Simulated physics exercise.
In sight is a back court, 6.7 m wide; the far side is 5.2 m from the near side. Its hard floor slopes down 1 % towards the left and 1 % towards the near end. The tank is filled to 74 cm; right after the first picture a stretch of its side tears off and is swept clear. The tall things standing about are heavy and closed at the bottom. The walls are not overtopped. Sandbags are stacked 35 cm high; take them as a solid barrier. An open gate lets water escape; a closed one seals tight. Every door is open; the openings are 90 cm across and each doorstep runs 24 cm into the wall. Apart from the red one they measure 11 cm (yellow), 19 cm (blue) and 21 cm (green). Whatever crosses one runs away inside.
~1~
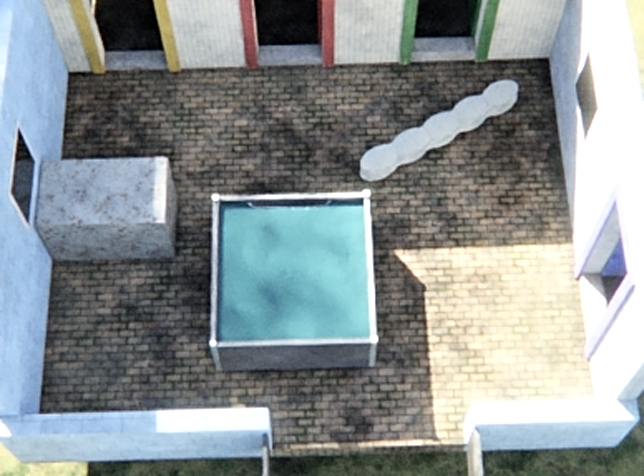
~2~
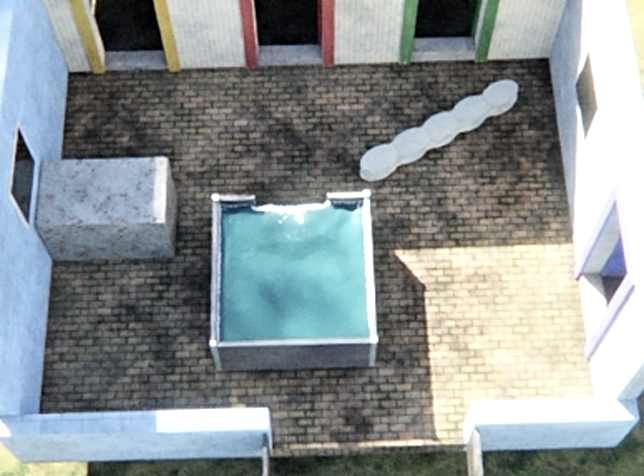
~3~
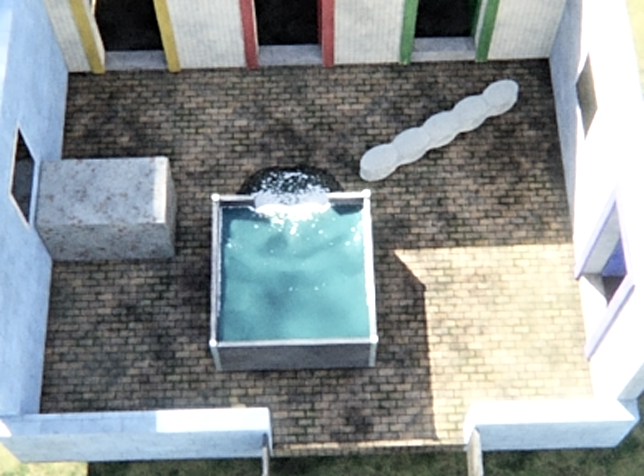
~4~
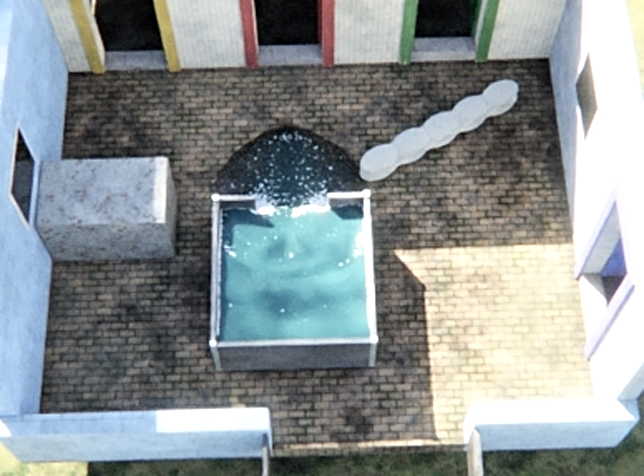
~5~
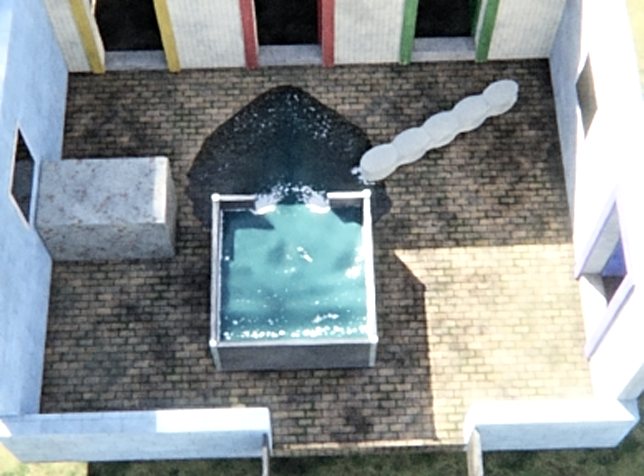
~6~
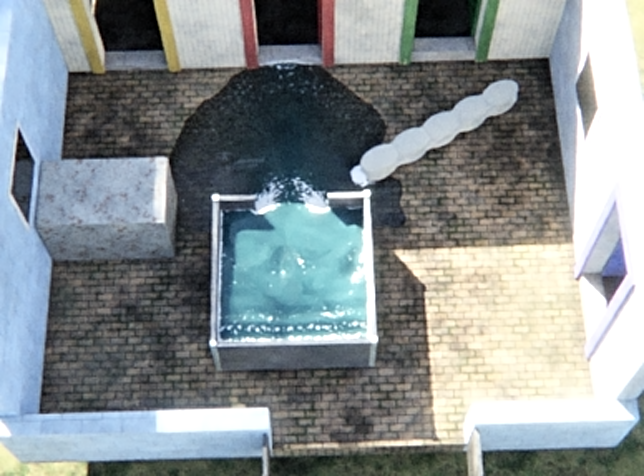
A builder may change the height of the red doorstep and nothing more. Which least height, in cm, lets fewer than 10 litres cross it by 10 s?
At least 29 cm or so.
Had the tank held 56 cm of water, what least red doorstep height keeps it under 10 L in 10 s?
About 21 cm.
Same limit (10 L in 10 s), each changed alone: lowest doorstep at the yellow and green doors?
About 13.5 cm at yellow and 12.5 cm at green.
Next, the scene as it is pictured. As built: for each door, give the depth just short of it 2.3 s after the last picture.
Depths in cm: Red 21, yellow 11, blue 0, green 10.
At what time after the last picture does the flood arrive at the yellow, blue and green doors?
Yellow 0.5 s, blue 3.4 s, green 0.7 s.
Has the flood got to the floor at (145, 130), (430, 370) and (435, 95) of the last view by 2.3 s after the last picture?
In turn: Under water, still dry, flooded.
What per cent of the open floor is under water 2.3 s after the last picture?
Near 35 per cent is wet.
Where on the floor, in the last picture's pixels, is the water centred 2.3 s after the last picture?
At about (287, 202).
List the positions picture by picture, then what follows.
Still water, 74 cm deep, in the tank at (293, 270); the red door at (288, 21) is dry, in the first picture.
Water pours out on the far side and has run 0.3 m, to a hidden place; about 11 cm deep outside, 74 cm at the back, in the second picture.
The gap is on the far side, the front 0.8 m out at (268, 173); the back of the tank holds 74 cm, in the third picture.
The gap is on the far side, the front 1.4 m out at (277, 134); the back of the tank holds 73 cm, in the fourth picture.
The front is at (276, 92), 2.1 m from the gap on the far side; 3.6 m2 of floor is wet, 66 cm left at the back, in the fifth picture.
Water pours out on the far side and has run 2.5 m, to (255, 68); about 5 cm deep outside, 62 cm at the back; water is at the red door at (288, 21), in the sixth picture.
Then, 0.7 s after the last picture water covers 30 % of the floor, deepest (36 cm) near (291, 213); 27 cm at the red door, 64 litres in over its 14 cm doorstep.
Then, 2.3 s after the last picture water covers 35 % of the floor, deepest (26 cm) near (535, 66); 21 cm at the red door, 188 litres in over its 14 cm doorstep.
Then, 9.3 s after the last picture water covers 85 % of the floor, deepest (14 cm) near (91, 136); 10 cm at the red door, 229 litres in over its 14 cm doorstep.
At the red door as built, the water peaked near 32 cm, 1.1 s after the last picture.
Run again over the same 10 s with other heights there, 45 litres in over 24 cm, 2 litres over 32 cm. The limit of 10 litres is kept from about 29 cm up.
